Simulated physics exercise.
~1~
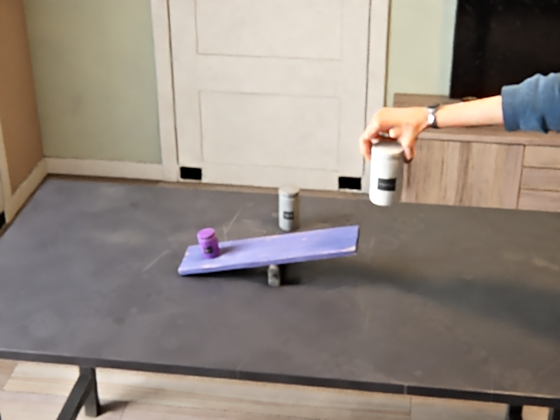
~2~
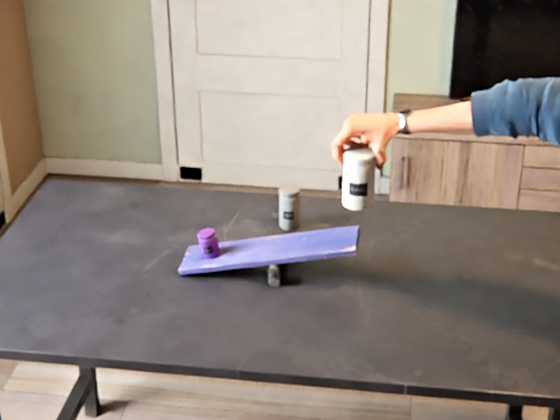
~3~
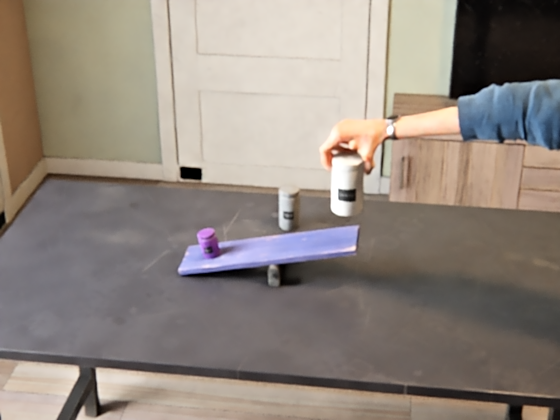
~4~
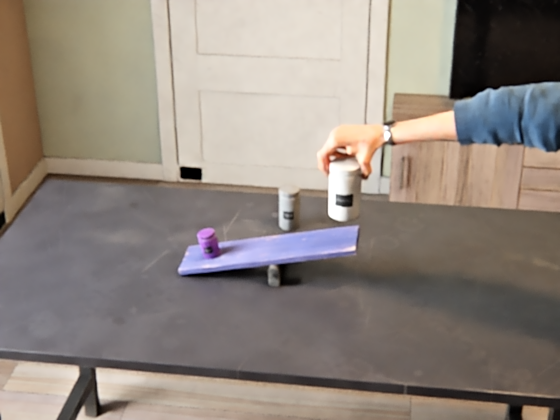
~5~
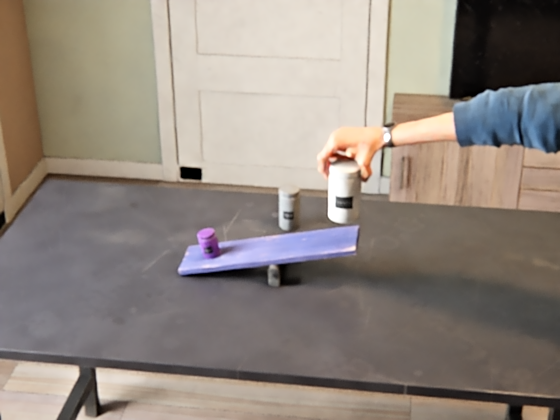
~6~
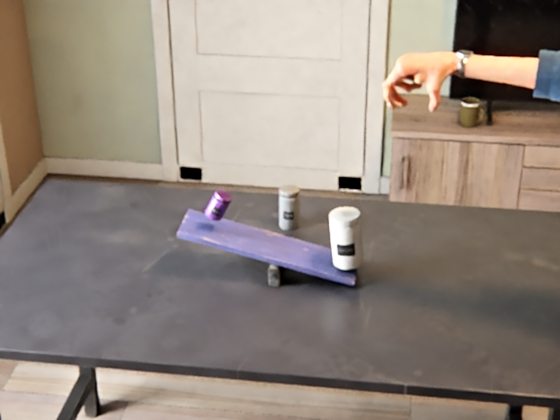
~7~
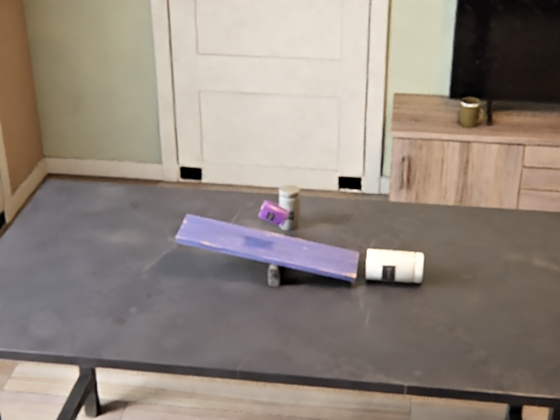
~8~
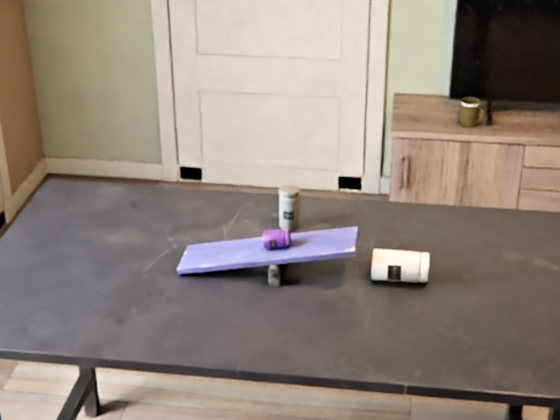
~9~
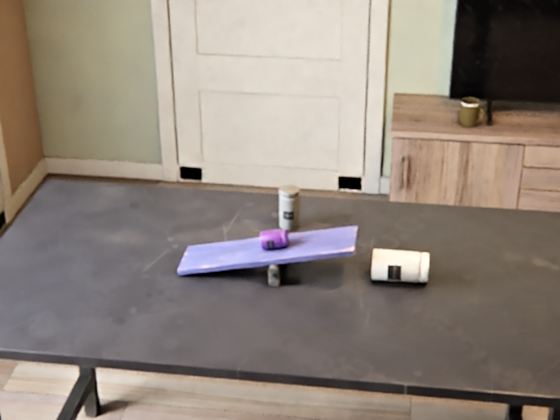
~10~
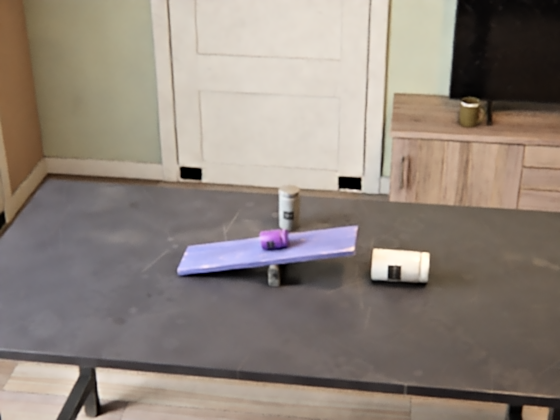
A hand dropped a white jar onto the raised right end of a blue plank seesaw, tipping it and tossing up a small purple shaker; the jar toppled onto the table, and the plank tilted back left with the shaker on its side near the middle.
